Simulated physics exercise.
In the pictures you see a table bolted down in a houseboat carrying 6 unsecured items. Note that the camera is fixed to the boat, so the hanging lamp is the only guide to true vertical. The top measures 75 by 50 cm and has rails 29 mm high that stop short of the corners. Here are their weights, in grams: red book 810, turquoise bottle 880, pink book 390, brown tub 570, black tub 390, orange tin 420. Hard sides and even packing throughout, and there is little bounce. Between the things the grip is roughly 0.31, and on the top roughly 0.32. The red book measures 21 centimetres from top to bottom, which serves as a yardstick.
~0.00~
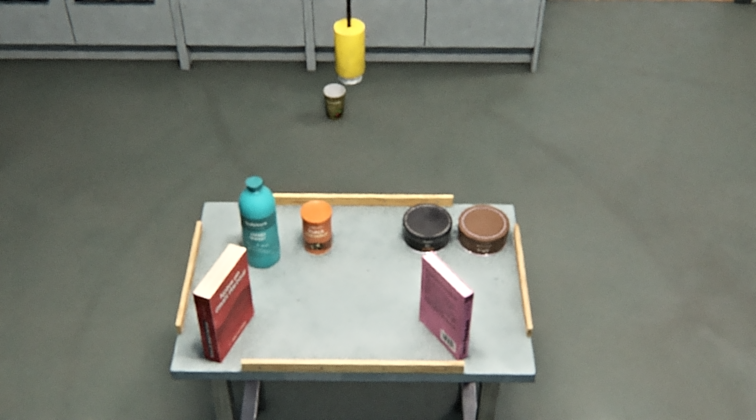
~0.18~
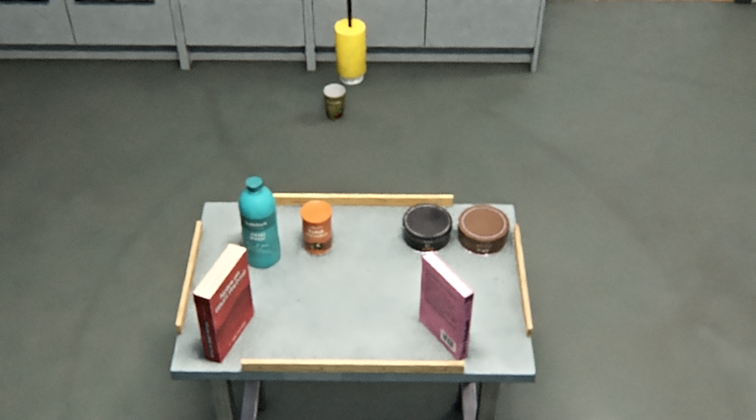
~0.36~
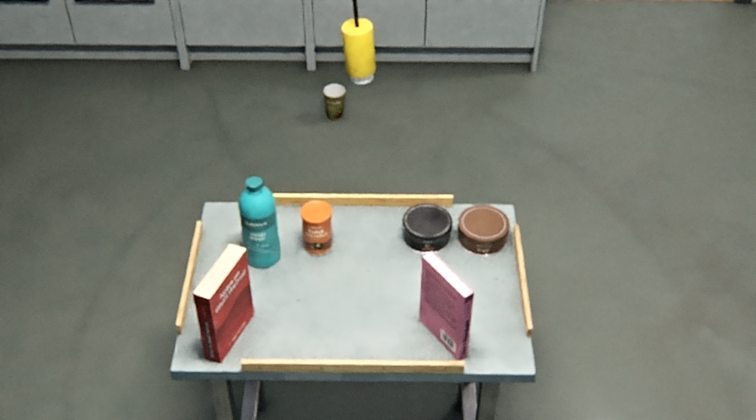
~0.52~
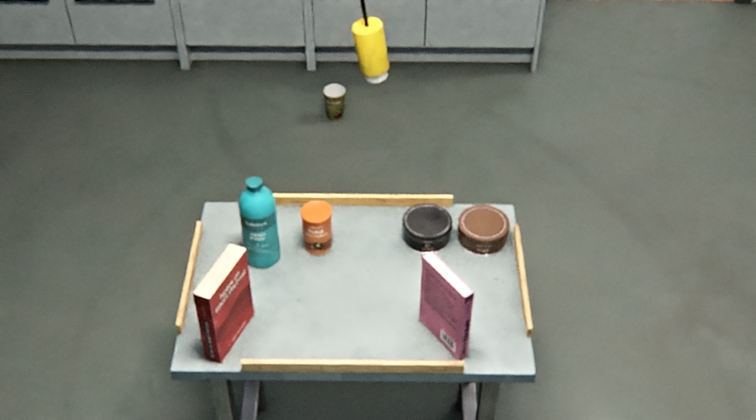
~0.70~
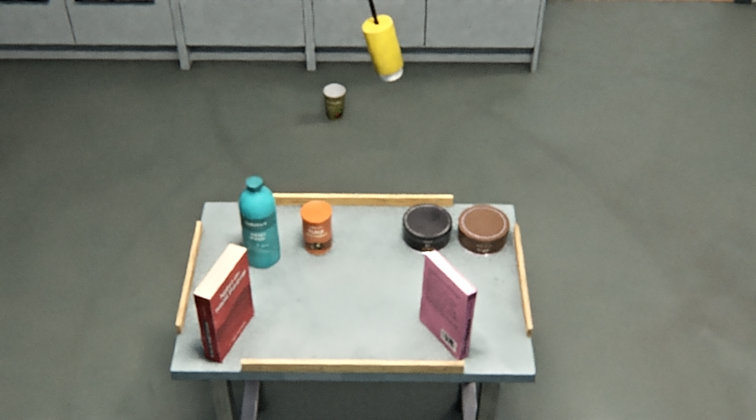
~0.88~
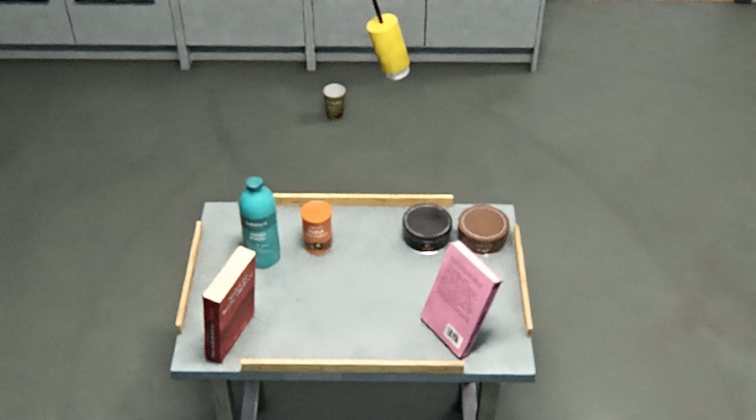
A grey table with low wooden rails stands on a grey floor before a row of cabinets, seen from above by a camera fixed to the room. A turquoise bottle and orange tin sit back left, black and brown tubs back right, red and pink books in front. The yellow hanging lamp swings rightward as the room tilts right side down, then both books shift, the pink one turning and leaning right.
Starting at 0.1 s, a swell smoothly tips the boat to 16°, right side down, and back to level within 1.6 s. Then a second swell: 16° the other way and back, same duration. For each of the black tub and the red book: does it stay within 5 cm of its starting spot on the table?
Outcome: Black tub: In place. Red book: Out of place.
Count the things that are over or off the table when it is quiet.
Tally: 2.
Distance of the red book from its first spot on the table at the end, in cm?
Displacement: Approx. 18 cm.
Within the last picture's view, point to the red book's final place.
In the end it sits at around (305, 336).
After 0.98 s, floor tilted 16°, right side down; red book tipped 19° from how it sat near (240, 309); pink book tipped 54° from how it sat.
After 1.08 s, floor tilted 14°, right side down; red book tipped 46° from how it sat near (261, 321); pink book on its side.
After 1.28 s, floor tilted 9°, right side down; red book on its side near (298, 338); pink book on its side.
After 2.68 s, floor tilted 14°, left side down; red book on its side near (305, 336); pink book on its side.
At rest (3.8 s), tipped over on the table, red book and pink book; the other 4 in place, give or take 5 cm. In the last view, black tub near (427, 229), red book near (305, 336).
